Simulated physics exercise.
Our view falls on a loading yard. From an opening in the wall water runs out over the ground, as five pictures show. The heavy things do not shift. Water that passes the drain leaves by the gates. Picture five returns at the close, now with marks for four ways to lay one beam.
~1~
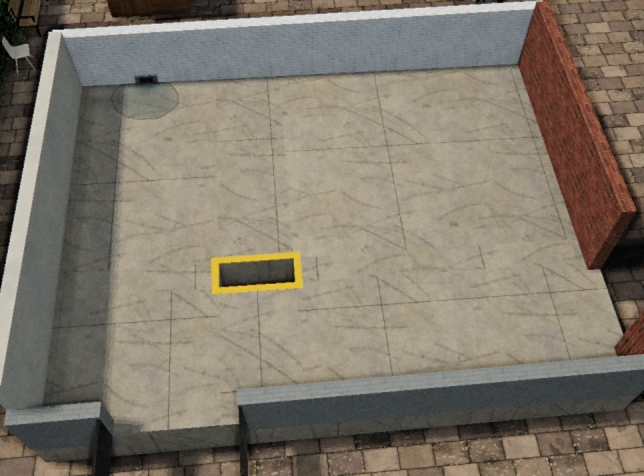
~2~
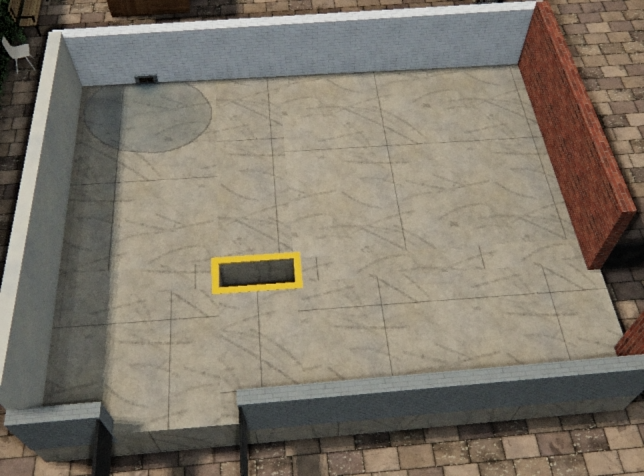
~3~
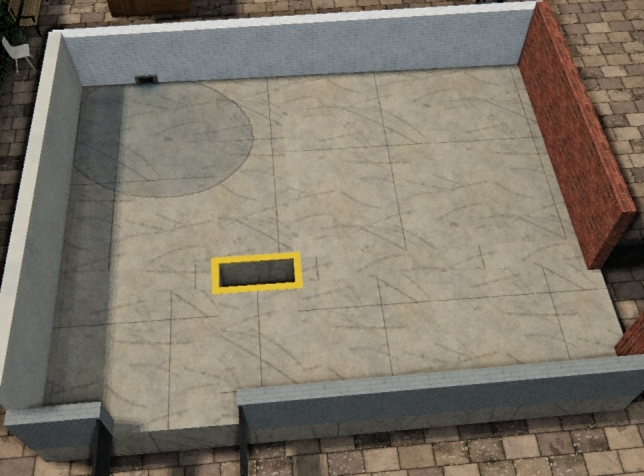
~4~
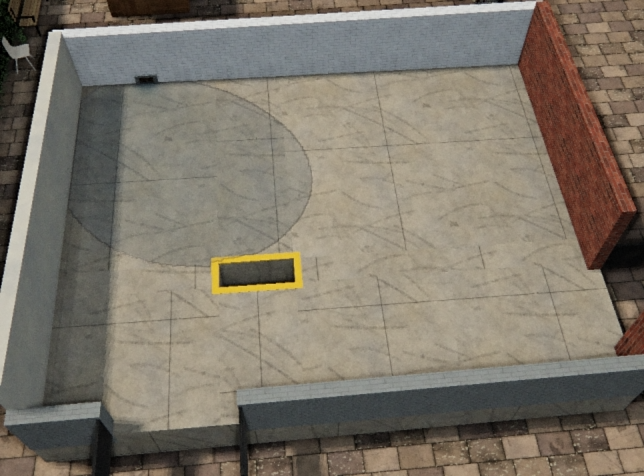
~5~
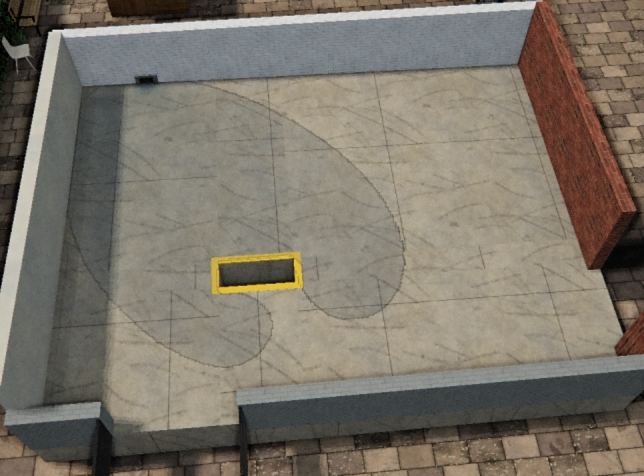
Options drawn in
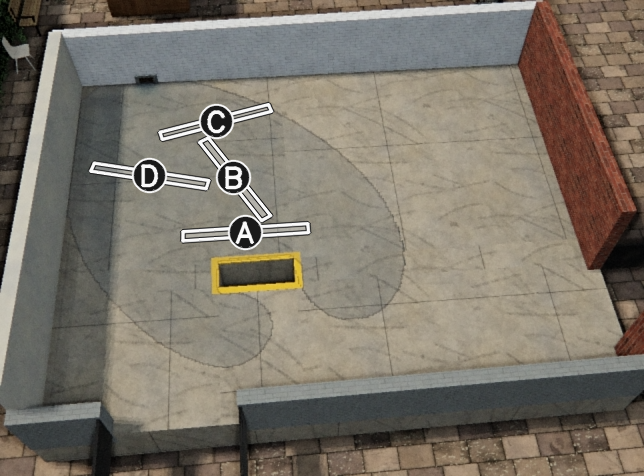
Water spreading from an outlet in the back left corner across a walled loading yard, reaching and parting around a yellow-edged drain.
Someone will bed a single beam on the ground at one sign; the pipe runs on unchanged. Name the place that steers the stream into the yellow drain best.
Go for B.
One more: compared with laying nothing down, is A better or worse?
It is worse.
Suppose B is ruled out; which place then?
Place C.
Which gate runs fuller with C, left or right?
The right one.
On the marked copy, A from (183, 236) to (308, 228); B from (203, 140) to (266, 218); C from (161, 135) to (269, 107); D from (92, 167) to (207, 184).
For place A, about 6 % of the stream runs into the yellow drain, about 93 % out by the gates.
For place B, about 47 % of the stream runs into the yellow drain, about 52 % out by the gates.
For place C, about 29 % of the stream runs into the yellow drain, about 70 % out by the gates.
For place D, about 12 % of the stream runs into the yellow drain, about 88 % out by the gates.
